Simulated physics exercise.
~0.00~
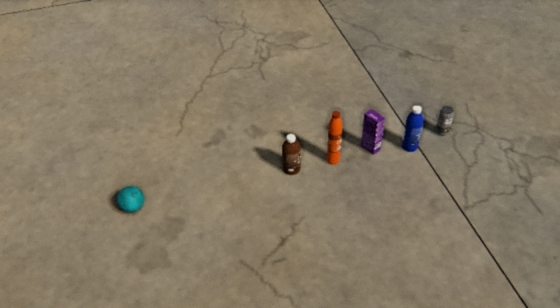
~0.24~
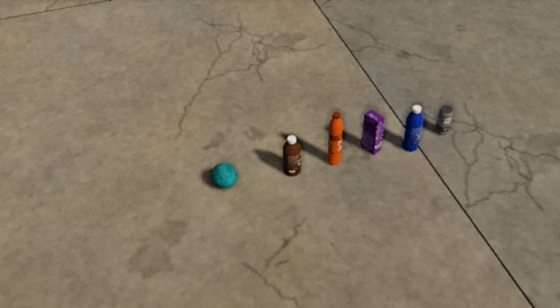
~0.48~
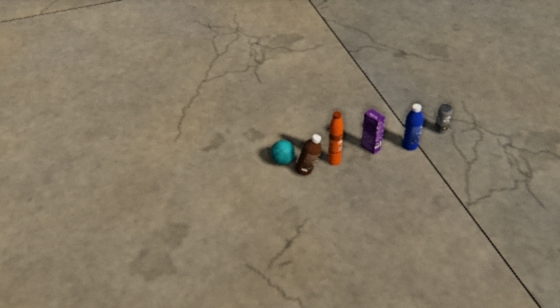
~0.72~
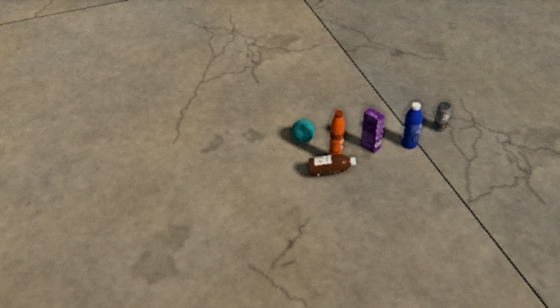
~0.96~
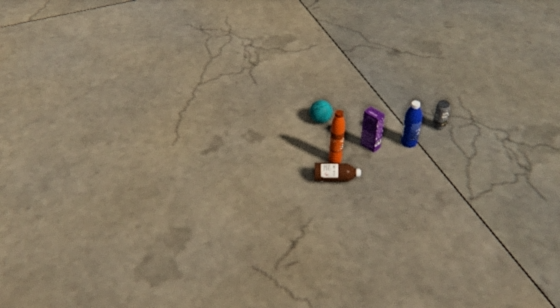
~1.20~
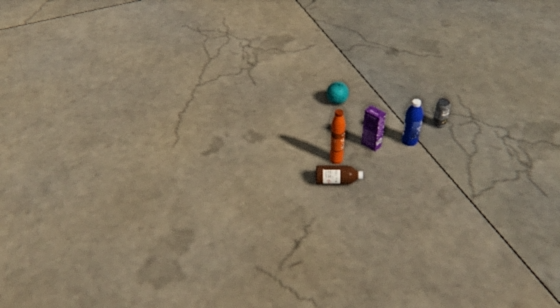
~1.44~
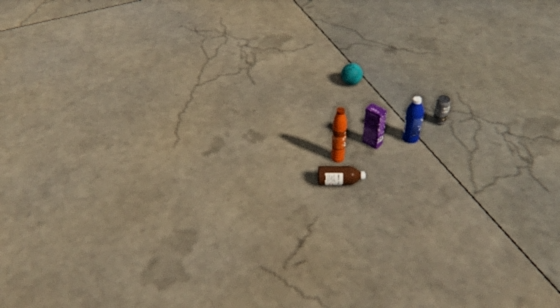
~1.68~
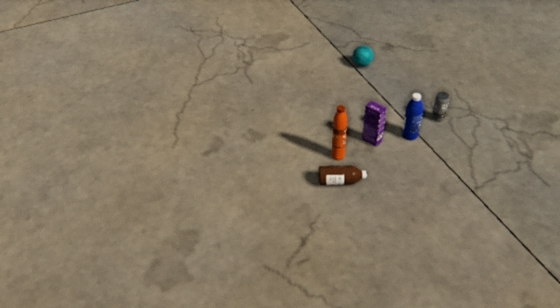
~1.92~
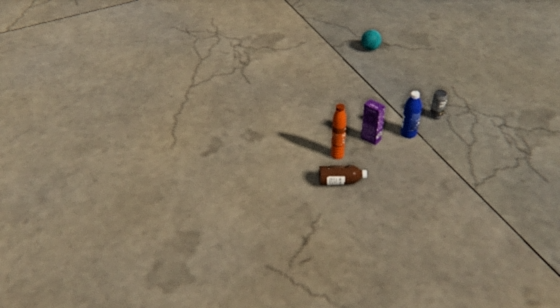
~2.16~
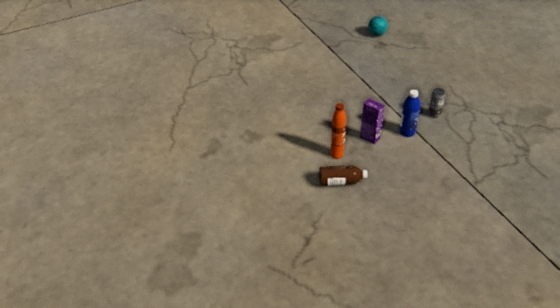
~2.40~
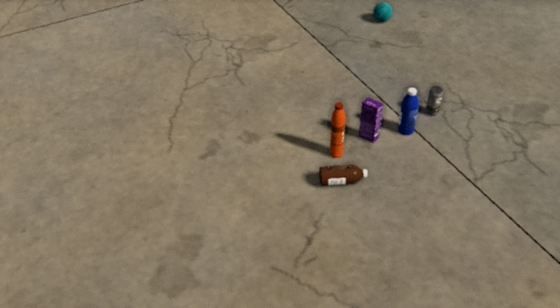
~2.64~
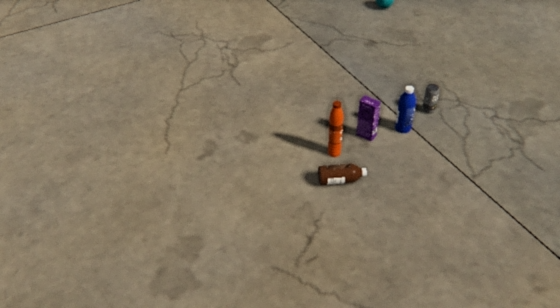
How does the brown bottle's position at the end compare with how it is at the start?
The brown bottle stands upright at the start, but at the end it is lying on its side on the floor.
